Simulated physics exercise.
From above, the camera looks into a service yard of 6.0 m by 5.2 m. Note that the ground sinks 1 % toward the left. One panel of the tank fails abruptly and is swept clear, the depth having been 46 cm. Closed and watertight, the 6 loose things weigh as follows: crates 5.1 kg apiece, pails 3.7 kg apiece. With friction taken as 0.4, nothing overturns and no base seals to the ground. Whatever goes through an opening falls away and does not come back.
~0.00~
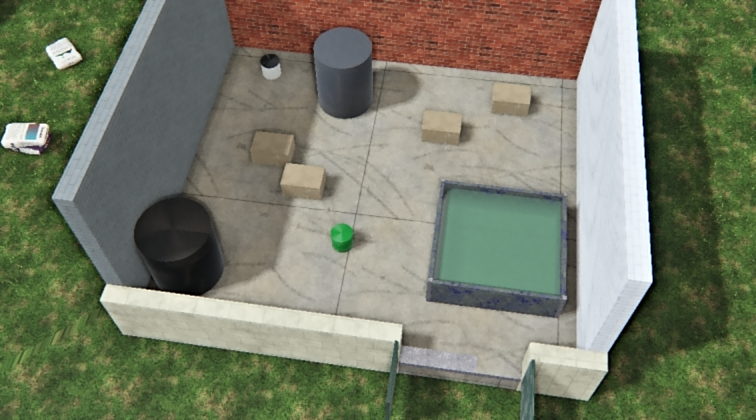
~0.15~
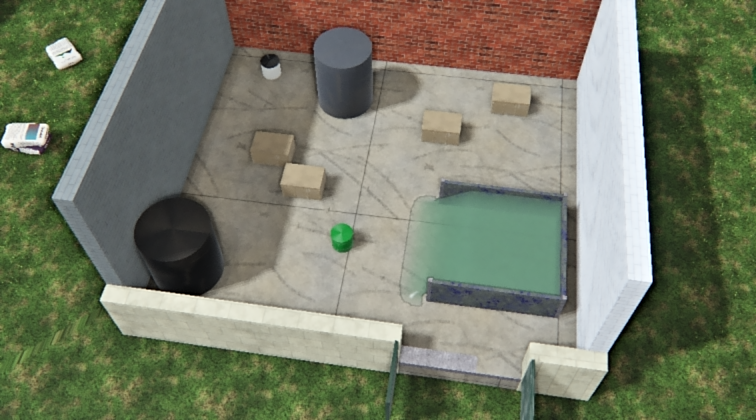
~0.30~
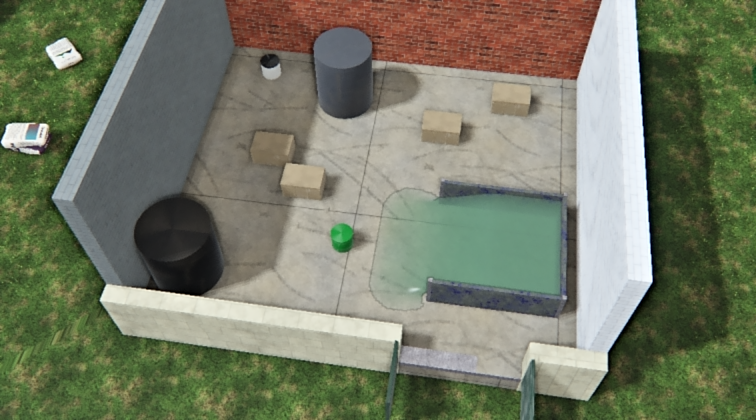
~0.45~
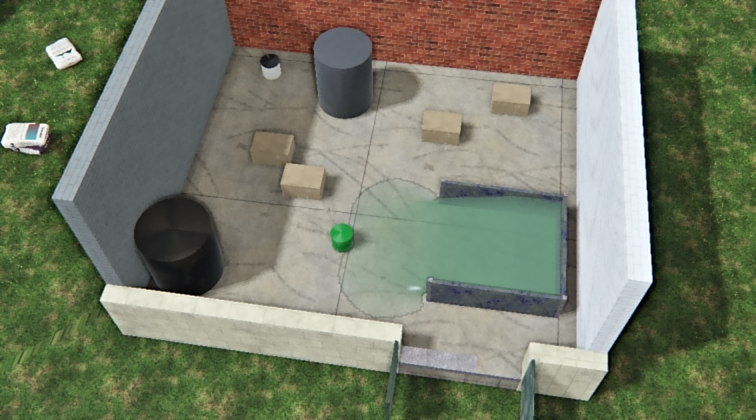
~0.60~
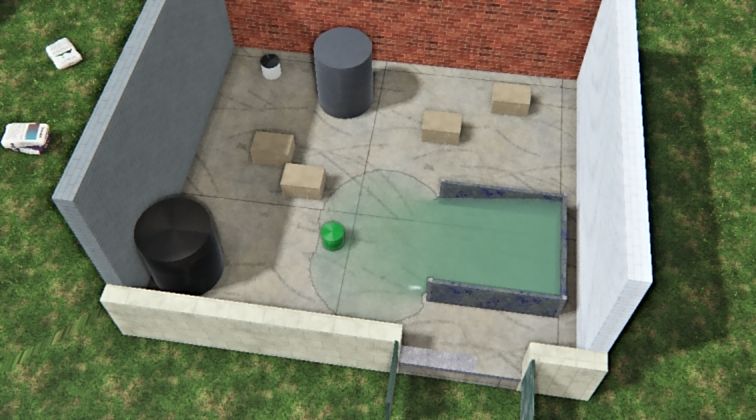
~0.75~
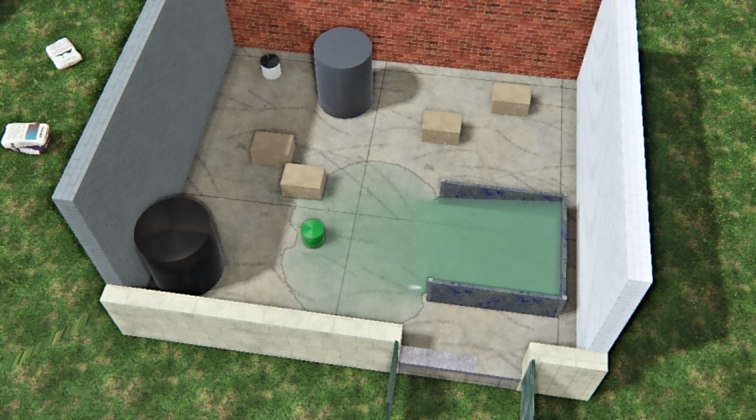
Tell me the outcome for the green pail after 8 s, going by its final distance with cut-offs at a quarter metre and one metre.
Movement: Big.
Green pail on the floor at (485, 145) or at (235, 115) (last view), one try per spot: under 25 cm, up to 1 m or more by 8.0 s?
Try one: It hardly moves. Try two: It is washed away.
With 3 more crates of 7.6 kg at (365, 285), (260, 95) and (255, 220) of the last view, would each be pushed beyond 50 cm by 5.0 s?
So that's beyond the threshold, beyond the threshold and beyond the threshold, in that sequence.
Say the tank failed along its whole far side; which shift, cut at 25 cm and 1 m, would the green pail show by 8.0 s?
After that, the green pail hardly moves.
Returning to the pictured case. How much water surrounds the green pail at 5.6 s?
Depth approx. 7 cm.
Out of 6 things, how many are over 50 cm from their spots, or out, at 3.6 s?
That would be 3.
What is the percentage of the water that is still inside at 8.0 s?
Remaining: Approx. 100 per cent.
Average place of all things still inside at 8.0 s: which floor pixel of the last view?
It works out to somewhere near (397, 124) on the floor.
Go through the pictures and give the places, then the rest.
The green pail at (342, 233) rests on the ground; 2.7 m2 under water; 0 of 6 have shifted, in the first picture.
The green pail at (342, 233) rests on the ground; 3.5 m2 under water; 0 of 6 have shifted, in the second picture.
The green pail at (342, 233), on the bottom; water covers 4.3 m2; 0 of 6 have shifted, in the third picture.
The green pail at (342, 233) rests on the ground; 5.4 m2 under water; 0 of 6 have shifted, in the fourth picture.
The green pail at (333, 232), on the bottom, 13 cm from its start; 6.5 m2 under water; 1 of 6 have shifted, in the fifth picture.
The green pail at (313, 229), on the bottom, 42 cm from its start; water covers 7.7 m2; 1 of 6 have shifted, in the sixth picture.
After 1.6 s the green pail is near (185, 211), 2.3 m from its start, aground; 0 of 6 are out; 0 afloat.
After 3.6 s the green pail is near (198, 200), 2.2 m from its start, afloat; 0 of 6 are out; 3 afloat.
After 5.6 s the green pail is near (201, 178), 2.3 m from its start, afloat; 0 of 6 are out; 3 afloat.
After 8.0 s the green pail is near (208, 165), 2.4 m from its start, afloat; 0 of 6 are out; 3 afloat.
